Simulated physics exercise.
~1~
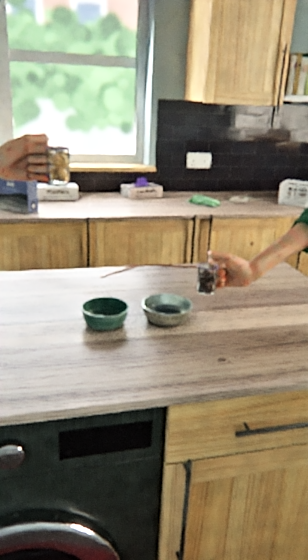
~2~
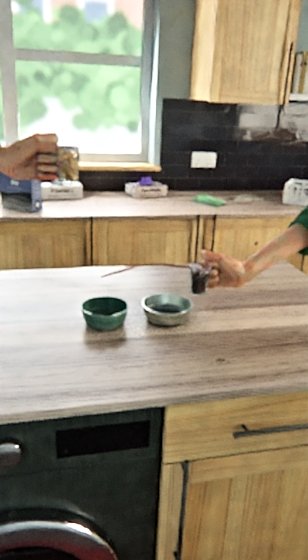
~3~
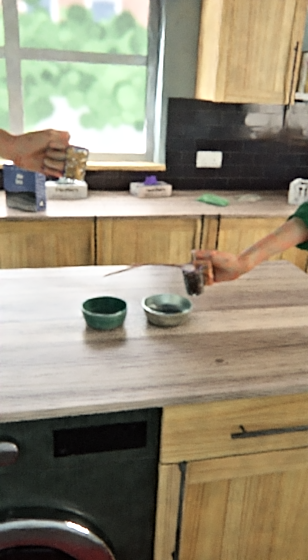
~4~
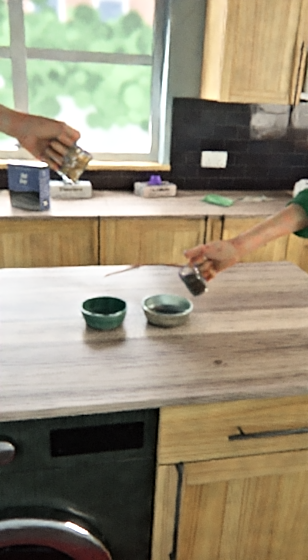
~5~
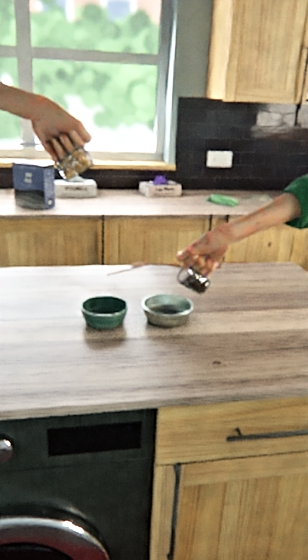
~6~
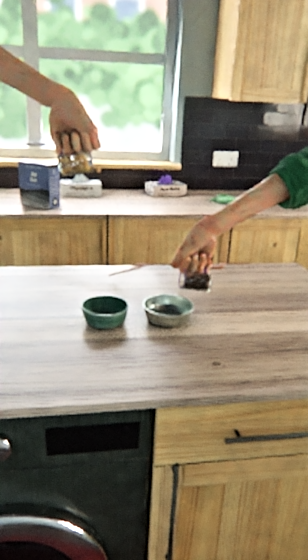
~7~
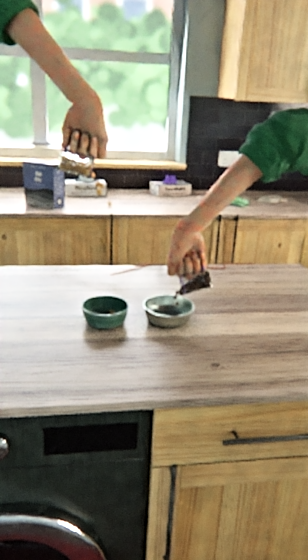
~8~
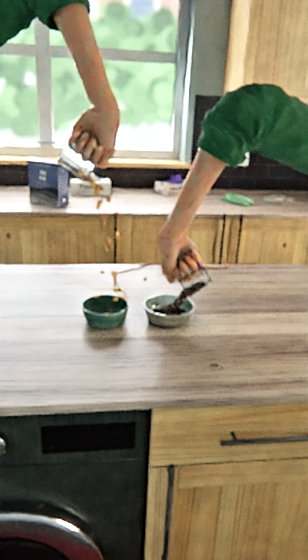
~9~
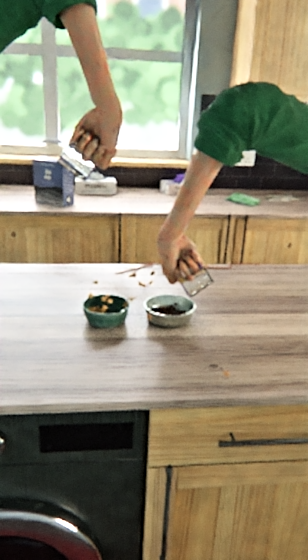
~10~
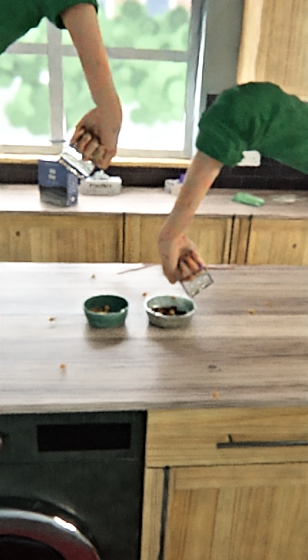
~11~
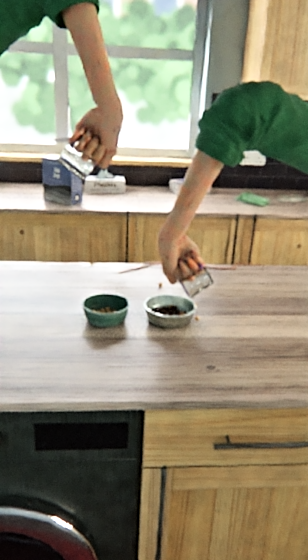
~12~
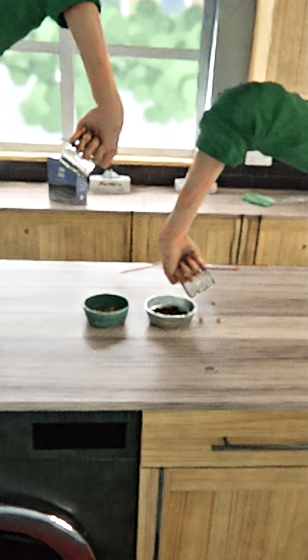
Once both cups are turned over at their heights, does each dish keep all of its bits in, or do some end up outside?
The left dish fails to keep all of its bits, with some ending up outside it, while the right dish takes all of its bits without a loss.
